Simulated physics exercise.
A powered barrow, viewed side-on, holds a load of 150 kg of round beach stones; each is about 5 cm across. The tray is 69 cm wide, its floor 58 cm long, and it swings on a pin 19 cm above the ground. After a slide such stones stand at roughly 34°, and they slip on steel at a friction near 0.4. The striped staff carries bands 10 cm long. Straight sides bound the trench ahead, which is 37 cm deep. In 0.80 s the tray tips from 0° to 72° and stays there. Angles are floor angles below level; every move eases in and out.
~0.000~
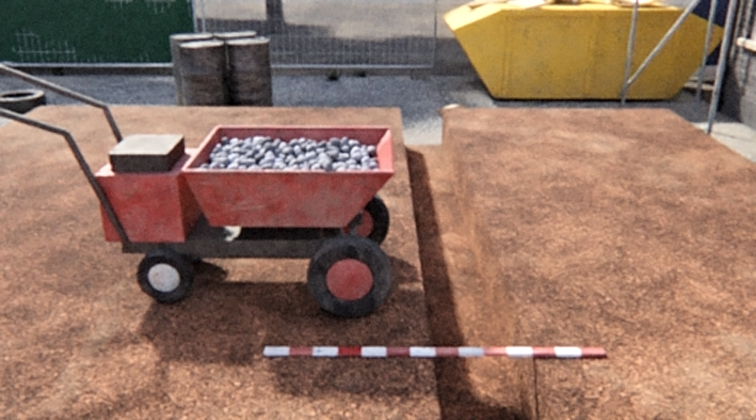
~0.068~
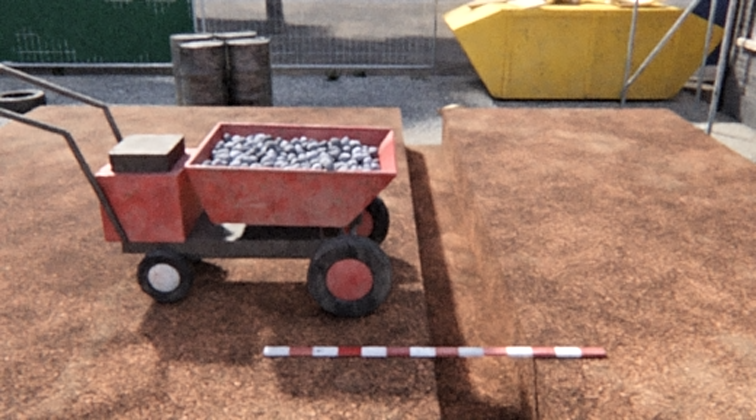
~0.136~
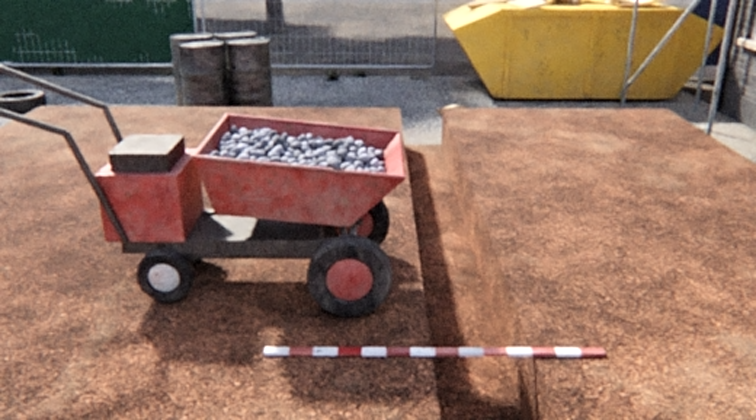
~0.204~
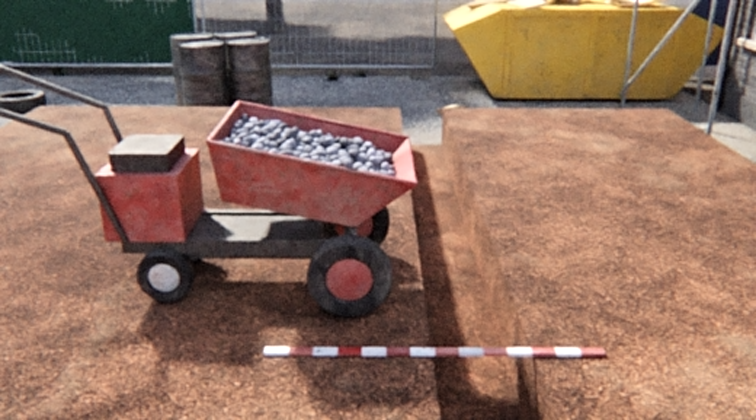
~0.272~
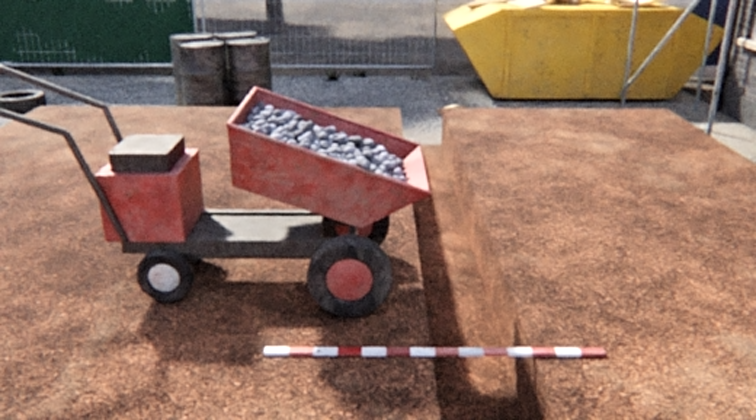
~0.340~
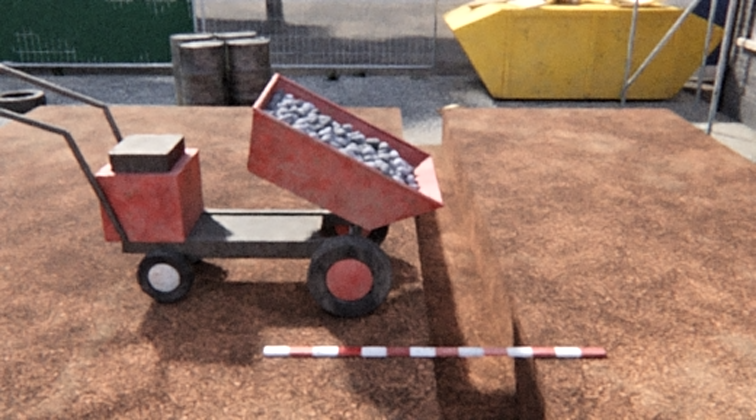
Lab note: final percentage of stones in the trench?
Approx. 53 %.
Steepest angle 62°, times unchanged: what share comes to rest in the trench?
Some 60 in a hundred, I'd say.
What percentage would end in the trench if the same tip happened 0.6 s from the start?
Around 45 per cent would end in the trench.
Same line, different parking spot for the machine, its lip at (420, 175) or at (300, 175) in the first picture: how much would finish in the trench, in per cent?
From the first place around 30 per cent, from the other around 85.
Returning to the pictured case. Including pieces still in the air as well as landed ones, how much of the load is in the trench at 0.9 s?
Close to 25 per cent has got there by then.
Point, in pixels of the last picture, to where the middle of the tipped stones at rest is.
Middle at around (499, 322), I'd say.
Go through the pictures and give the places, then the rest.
In the first picture, lip at (394, 173), floor tilted 0°, highest stones at (311, 148).
In the second picture, the tray is at 1°, its lip at (397, 174); the top of the load is at (292, 147); the stones move at 0.3 m/s on average.
In the third picture, the tray is at 6°, its lip at (405, 178); the top of the load is at (242, 141); the stones move at 0.7 m/s on average.
In the fourth picture, the tray is at 12°, its lip at (416, 184); the top of the load is at (246, 126); the stones move at 0.9 m/s on average.
In the fifth picture, lip at (430, 194), floor tilted 19°, highest stones at (261, 115); the stones move at 1.1 m/s on average.
In the sixth picture, lip at (443, 206), floor tilted 28°, highest stones at (279, 103); the stones move at 1.2 m/s on average.
After 0.6 s the floor is at 61°; 100 % in the tray; the foremost stones are at (458, 221).
After 0.9 s the floor is at 72°; 56 % in the tray, 27 % in the trench, 18 % past the trench; the foremost stones are at (553, 282).
After 1.2 s the floor is at 72°; 12 % in the tray, 41 % in the trench, 47 % past the trench; the foremost stones are at (703, 295).
After 3.2 s the floor is at 72°; 0 % in the tray, 53 % in the trench, 47 % past the trench; the foremost stones are past the picture's edge.
